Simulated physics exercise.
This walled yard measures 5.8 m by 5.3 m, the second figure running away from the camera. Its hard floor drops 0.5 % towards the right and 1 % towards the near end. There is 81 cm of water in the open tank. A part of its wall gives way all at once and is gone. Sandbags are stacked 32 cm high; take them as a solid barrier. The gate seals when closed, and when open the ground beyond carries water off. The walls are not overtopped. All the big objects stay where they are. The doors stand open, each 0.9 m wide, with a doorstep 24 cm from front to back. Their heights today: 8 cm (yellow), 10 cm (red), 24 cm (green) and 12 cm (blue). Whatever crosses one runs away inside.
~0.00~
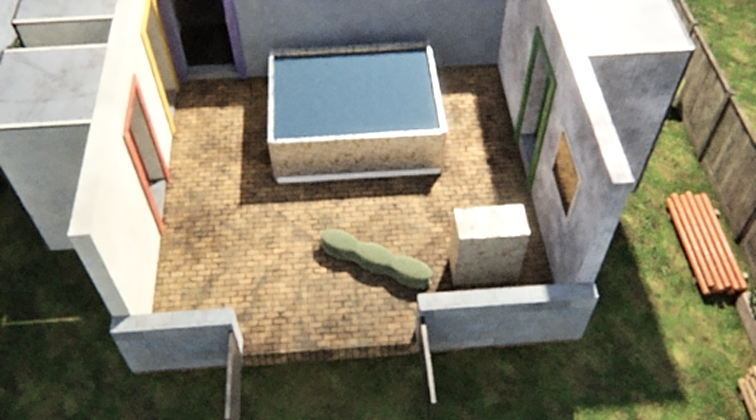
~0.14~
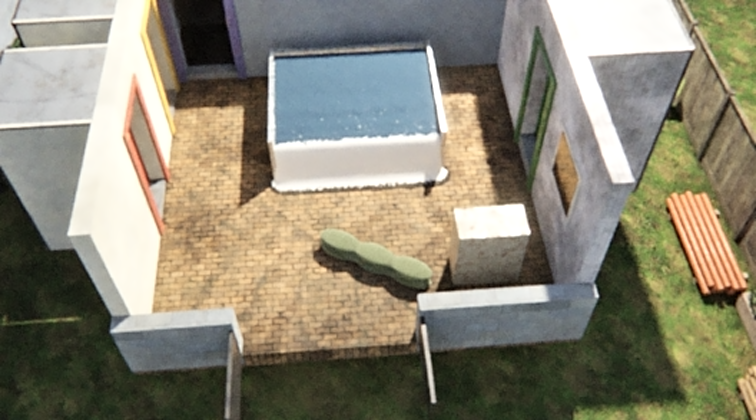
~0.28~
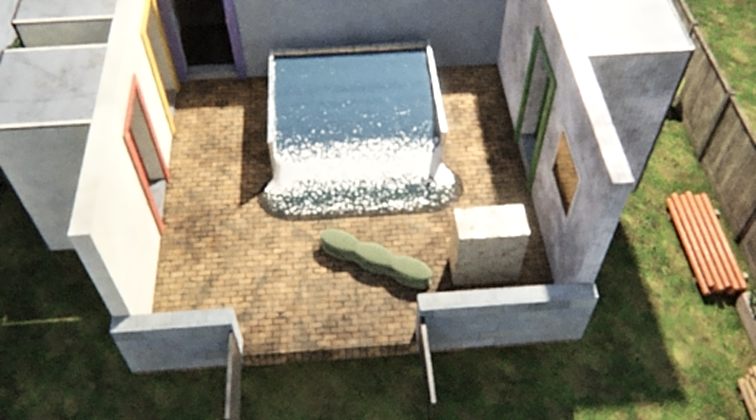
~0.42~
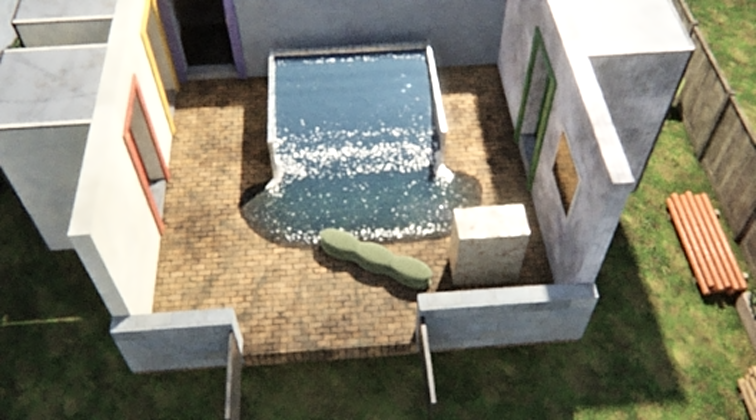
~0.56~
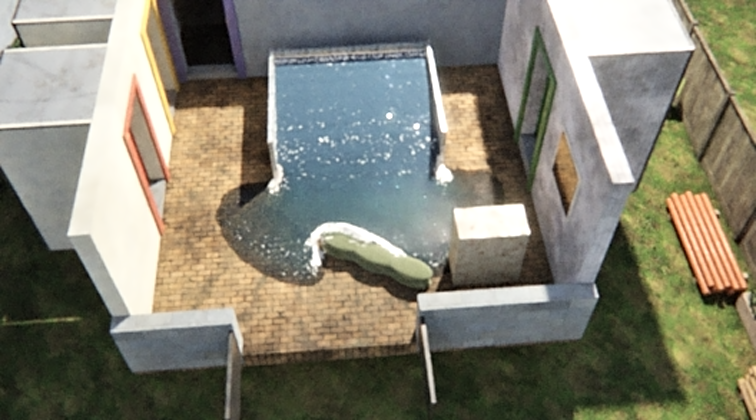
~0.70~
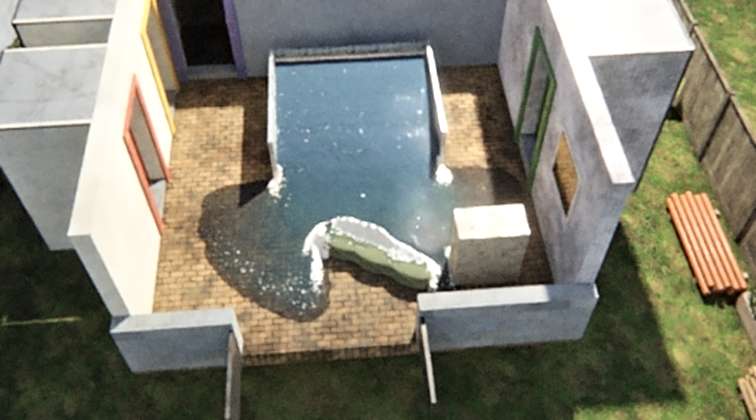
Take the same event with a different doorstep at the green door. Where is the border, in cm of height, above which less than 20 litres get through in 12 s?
About 13.5 cm.
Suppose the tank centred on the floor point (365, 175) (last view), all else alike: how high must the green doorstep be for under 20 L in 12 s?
About 8.5 cm.
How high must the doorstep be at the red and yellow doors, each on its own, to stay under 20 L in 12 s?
About 9.0 cm at red and 11.0 cm at yellow.
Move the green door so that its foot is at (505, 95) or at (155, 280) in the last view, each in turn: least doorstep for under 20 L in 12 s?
About 18 and 22 cm.
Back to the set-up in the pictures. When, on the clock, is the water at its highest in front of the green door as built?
Near 3.8 s.
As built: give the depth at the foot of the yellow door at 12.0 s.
About 6.5 cm.
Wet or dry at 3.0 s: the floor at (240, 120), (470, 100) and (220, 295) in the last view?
In turn: Still dry, flooded, flooded.
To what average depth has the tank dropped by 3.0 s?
Some 15 cm.
After 1.4 s water covers 55 % of the floor, deepest (60 cm) near (438, 260); 2 cm at the green door, 0 litres in over its 24 cm doorstep.
After 3.0 s water covers 75 % of the floor, deepest (44 cm) near (559, 305); 17 cm at the green door, 0 litres in over its 24 cm doorstep.
After 12.0 s water covers 95 % of the floor, deepest (14 cm) near (536, 318); 9 cm at the green door, 0 litres in over its 24 cm doorstep.
At the green door as built, the water arrived by 1.4 s and peaked near 18 cm at 3.8 s.
Run again over the same 12 s with other heights there, 28 litres in over 12.5 cm, 11 litres over 15 cm. The limit of 20 litres is kept from about 13.5 cm up.
